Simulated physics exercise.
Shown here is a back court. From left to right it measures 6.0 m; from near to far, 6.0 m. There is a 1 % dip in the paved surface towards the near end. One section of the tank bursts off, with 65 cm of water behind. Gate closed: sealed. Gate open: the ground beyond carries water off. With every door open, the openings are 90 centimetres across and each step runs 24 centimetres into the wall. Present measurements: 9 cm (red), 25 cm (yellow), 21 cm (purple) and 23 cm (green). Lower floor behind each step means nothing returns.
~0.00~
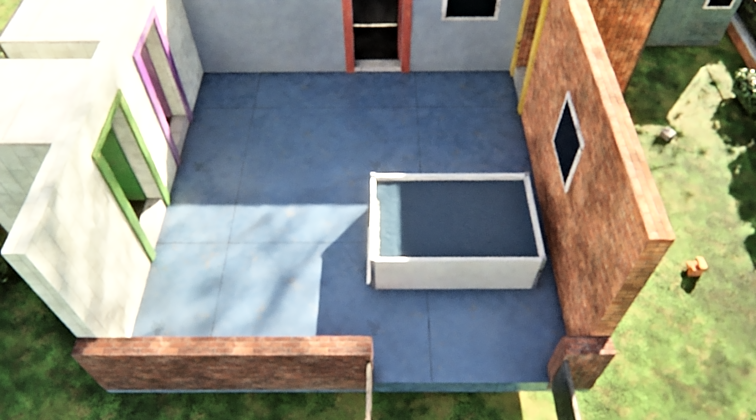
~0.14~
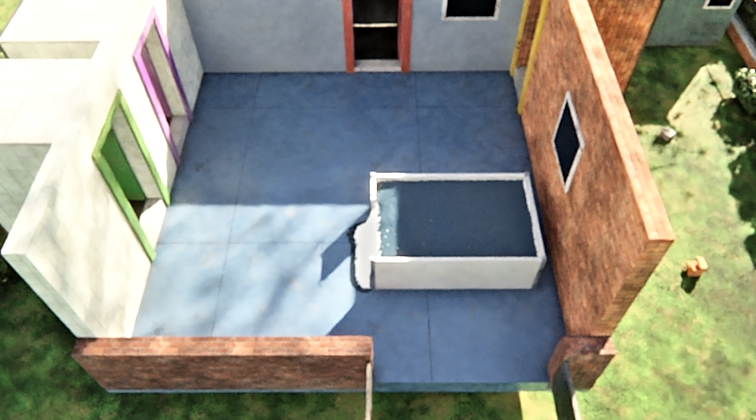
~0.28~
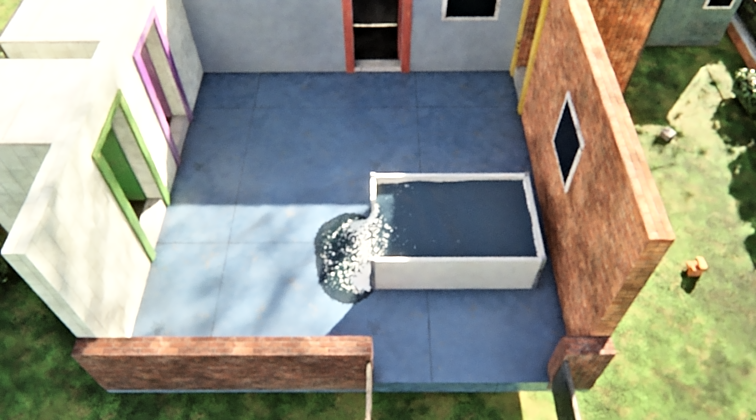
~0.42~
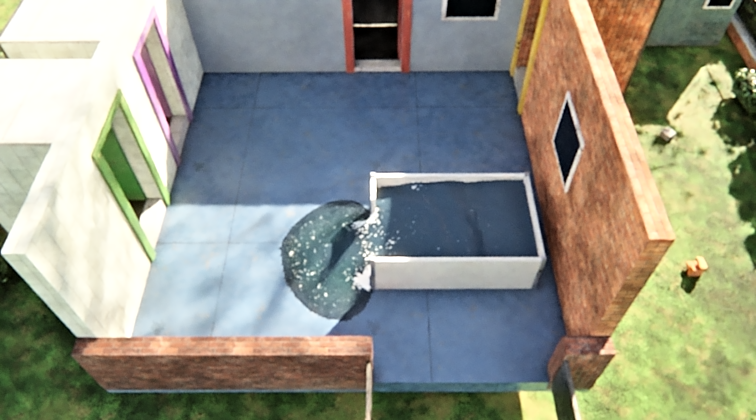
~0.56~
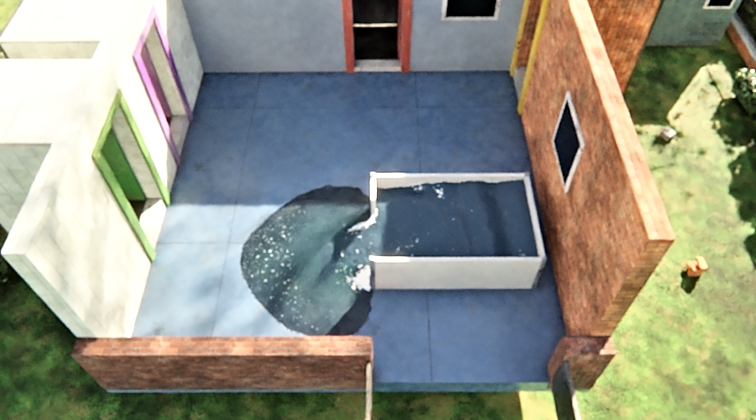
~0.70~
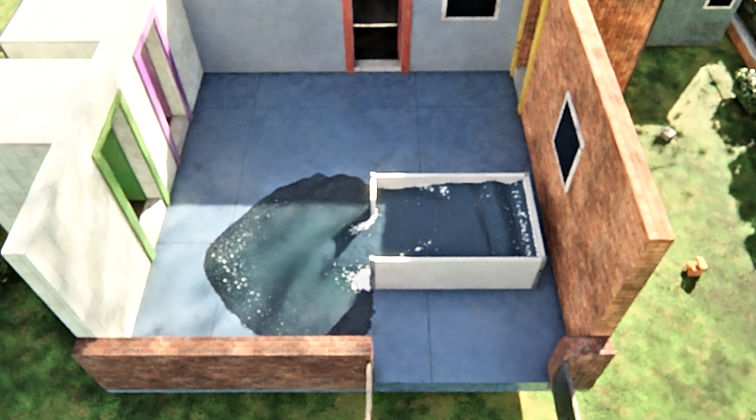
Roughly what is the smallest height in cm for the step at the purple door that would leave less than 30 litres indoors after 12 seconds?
Close to 6 cm.
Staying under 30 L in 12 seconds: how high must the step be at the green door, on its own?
The green one would have to be about 18 cm high.
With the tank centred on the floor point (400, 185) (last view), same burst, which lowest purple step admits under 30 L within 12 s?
Close to 13.5 cm would do it.
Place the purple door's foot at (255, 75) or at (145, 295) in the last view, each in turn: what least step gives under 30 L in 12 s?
About 9.0 cm for the first and 22 cm for the second.
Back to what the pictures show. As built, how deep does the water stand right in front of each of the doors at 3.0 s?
In cm - red: 0, yellow: 0, purple: 11, green: 23.
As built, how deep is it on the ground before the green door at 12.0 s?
Roughly 7.0 cm deep.
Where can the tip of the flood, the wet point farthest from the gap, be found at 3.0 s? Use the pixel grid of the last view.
Pixel close to (204, 74).
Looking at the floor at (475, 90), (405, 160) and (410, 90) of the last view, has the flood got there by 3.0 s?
1: Unwetted; 2: Unwetted; 3: Unwetted.
After 1.4 s water covers 30 % of the floor, deepest (36 cm) near (368, 262); it has not reached the purple door.
After 3.0 s water covers 40 % of the floor, deepest (31 cm) near (220, 352); 11 cm at the purple door, 0 litres in over its 21 cm step.
After 12.0 s water covers 100 % of the floor, deepest (12 cm) near (525, 147); 5 cm at the purple door, 0 litres in over its 21 cm step.
At the purple door as built, the water arrived by 2.0 s and peaked near 12 cm at 2.6 s.
Run again over the same 12 s with other heights there, 48 litres in over 5 cm, 16 litres over 7 cm. The limit of 30 litres is kept from about 6 cm up.
